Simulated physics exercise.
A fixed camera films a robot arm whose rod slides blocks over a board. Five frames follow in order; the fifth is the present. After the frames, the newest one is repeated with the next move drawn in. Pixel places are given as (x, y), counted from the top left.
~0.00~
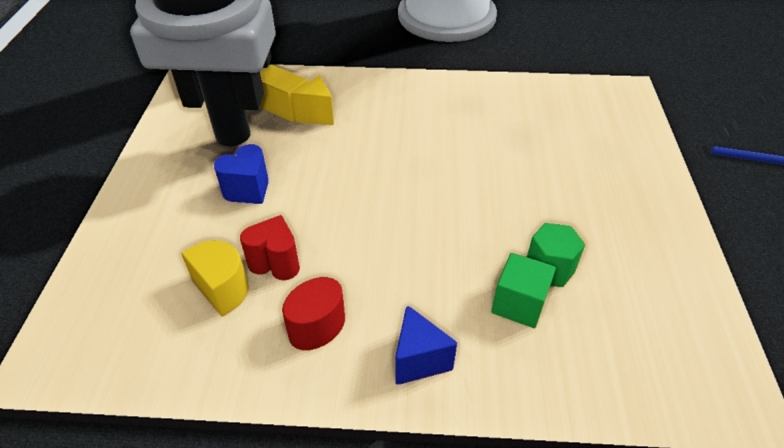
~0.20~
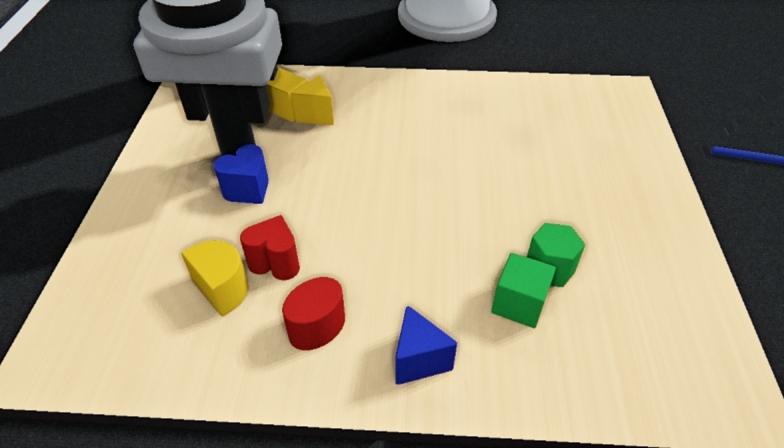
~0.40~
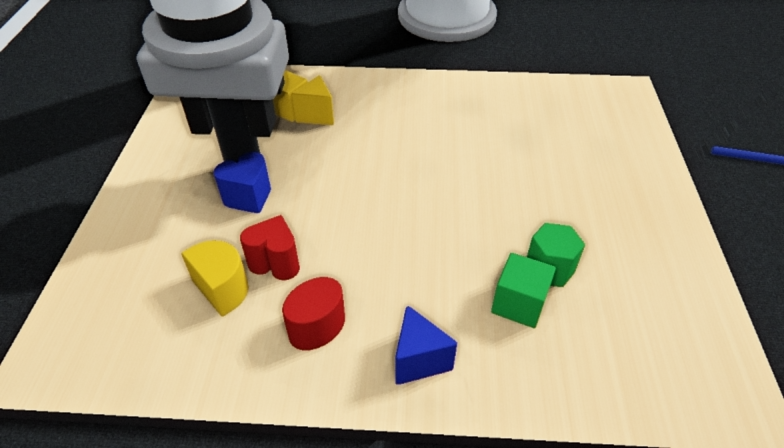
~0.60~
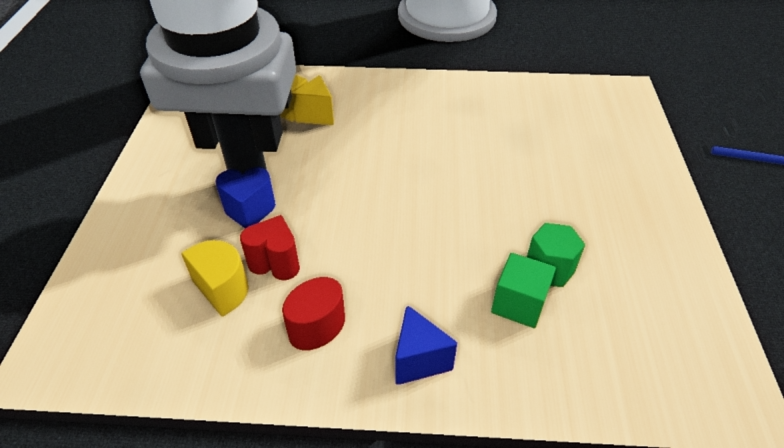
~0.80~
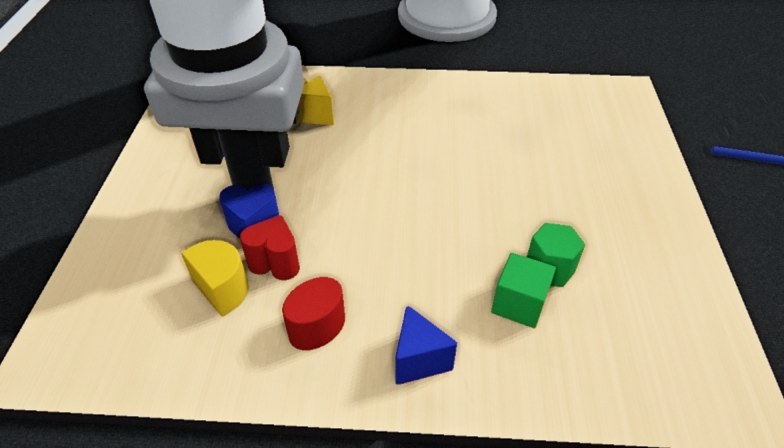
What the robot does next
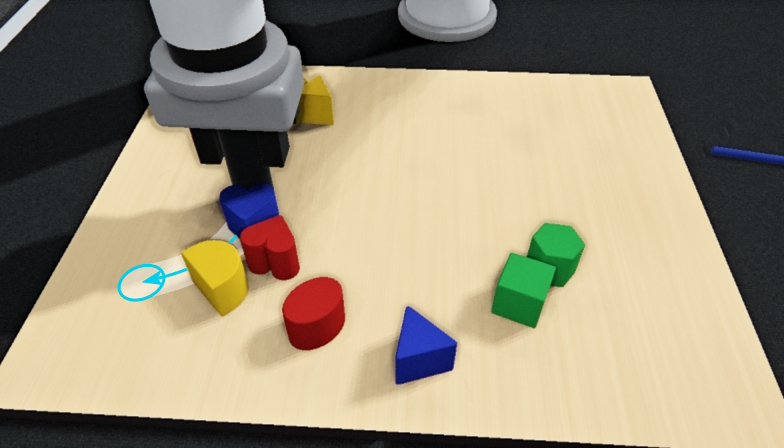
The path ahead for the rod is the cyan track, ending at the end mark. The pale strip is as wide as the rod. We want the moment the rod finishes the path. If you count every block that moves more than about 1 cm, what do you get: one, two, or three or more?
3 or more.
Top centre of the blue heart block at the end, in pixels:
I think it will end close to (224, 251).
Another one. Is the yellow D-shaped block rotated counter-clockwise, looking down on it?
No, that is not what happens.
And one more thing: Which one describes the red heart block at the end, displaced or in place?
It ends up somewhere else.
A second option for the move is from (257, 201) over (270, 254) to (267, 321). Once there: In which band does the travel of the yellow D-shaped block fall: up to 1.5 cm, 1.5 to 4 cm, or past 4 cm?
Covers 1.5 to 4 cm.
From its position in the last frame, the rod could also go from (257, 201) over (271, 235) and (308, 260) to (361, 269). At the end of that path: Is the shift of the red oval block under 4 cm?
Going by the path, yes.
The line goes from (257, 201) via (237, 236) and (196, 265), ending at (142, 282).
On the path given first. One third of the way, rod (233, 227); yellow D-shaped block (205, 273), turned 25° clockwise; blue heart block (231, 237), turned 20° anticlockwise; red heart block (272, 245), turned 40° anticlockwise.
Two thirds of the way, rod (190, 256); yellow D-shaped block (199, 294), turned 35° clockwise; blue heart block (224, 251), turned 45° anticlockwise; red heart block (273, 247), turned 50° anticlockwise.
At the end, rod (137, 273); yellow D-shaped block (199, 294), turned 35° clockwise; blue heart block (224, 251), turned 45° anticlockwise; red heart block (273, 247), turned 50° anticlockwise.
